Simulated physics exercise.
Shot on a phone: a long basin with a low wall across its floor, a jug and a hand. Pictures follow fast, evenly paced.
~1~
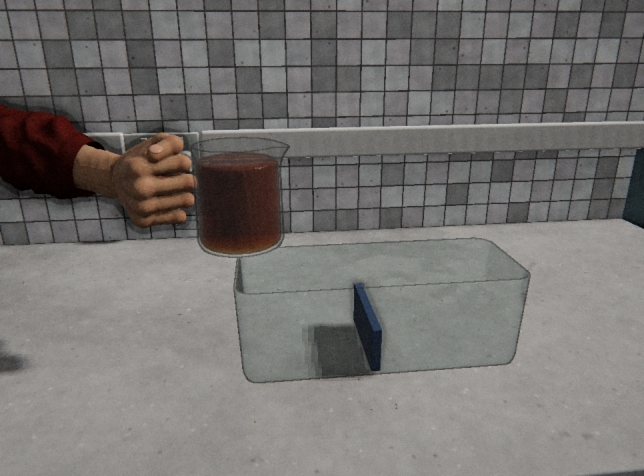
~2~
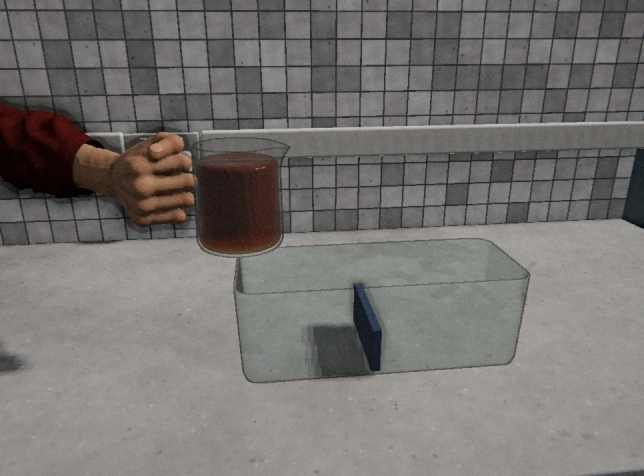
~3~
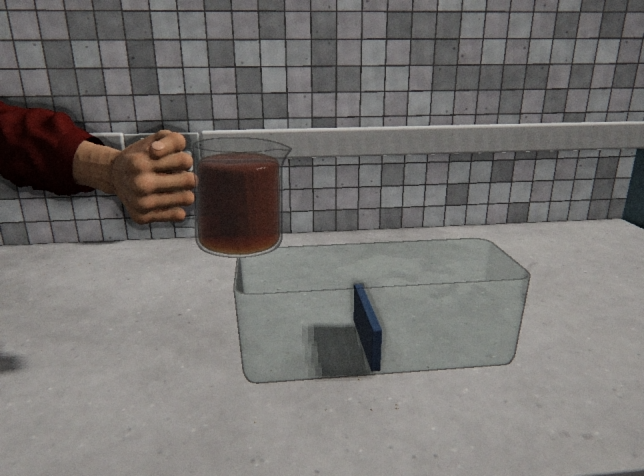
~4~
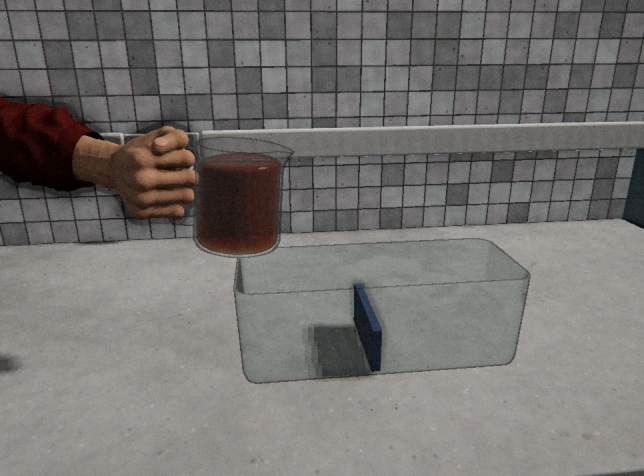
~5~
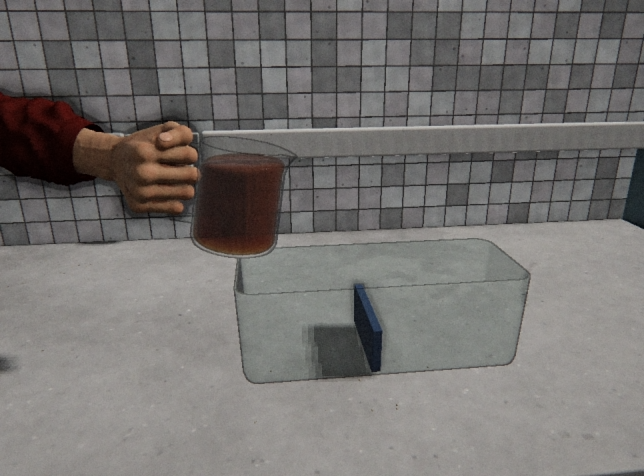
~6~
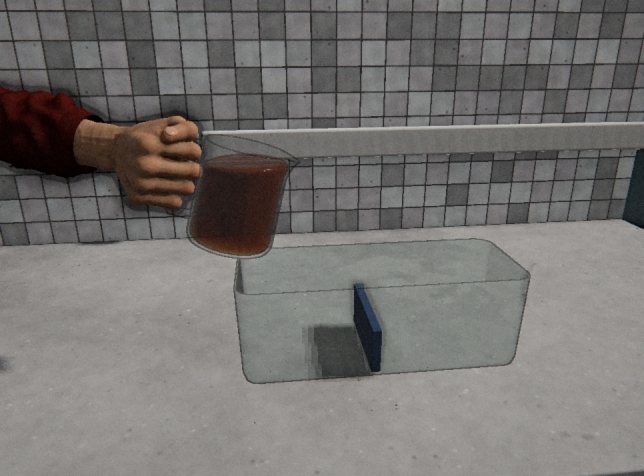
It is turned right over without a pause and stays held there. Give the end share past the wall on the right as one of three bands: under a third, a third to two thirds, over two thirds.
Low band.
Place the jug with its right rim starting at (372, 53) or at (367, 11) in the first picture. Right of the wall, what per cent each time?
First try: 95 percent; second try: 95 percent.
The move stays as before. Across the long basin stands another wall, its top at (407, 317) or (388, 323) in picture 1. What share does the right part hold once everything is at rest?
First try 5 per cent, second try 10 per cent.
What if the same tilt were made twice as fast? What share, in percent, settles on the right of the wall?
About 5 per cent.
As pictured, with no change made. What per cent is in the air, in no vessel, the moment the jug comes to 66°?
Somewhere around 10 per cent of it.
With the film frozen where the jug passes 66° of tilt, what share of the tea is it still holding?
It comes to 80 per cent or so.
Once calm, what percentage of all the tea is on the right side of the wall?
Close to 5 in a hundred.
A moment on, the jug is tipped part way and 82 per cent is still to pour, 6 is left of the wall and 0 right of it.
Next, the jug is tipped on its side and 37 per cent is still to pour, 46 is left of the wall and 4 right of it.
Then the jug is tipped on its side and 9 per cent is still to pour, 82 is left of the wall and 4 right of it.
Later the jug is tipped on its side and 2 per cent is still to pour, 92 is left of the wall and 5 right of it.
At rest 94 per cent lies left of the wall, 5 right of it and 1 outside.
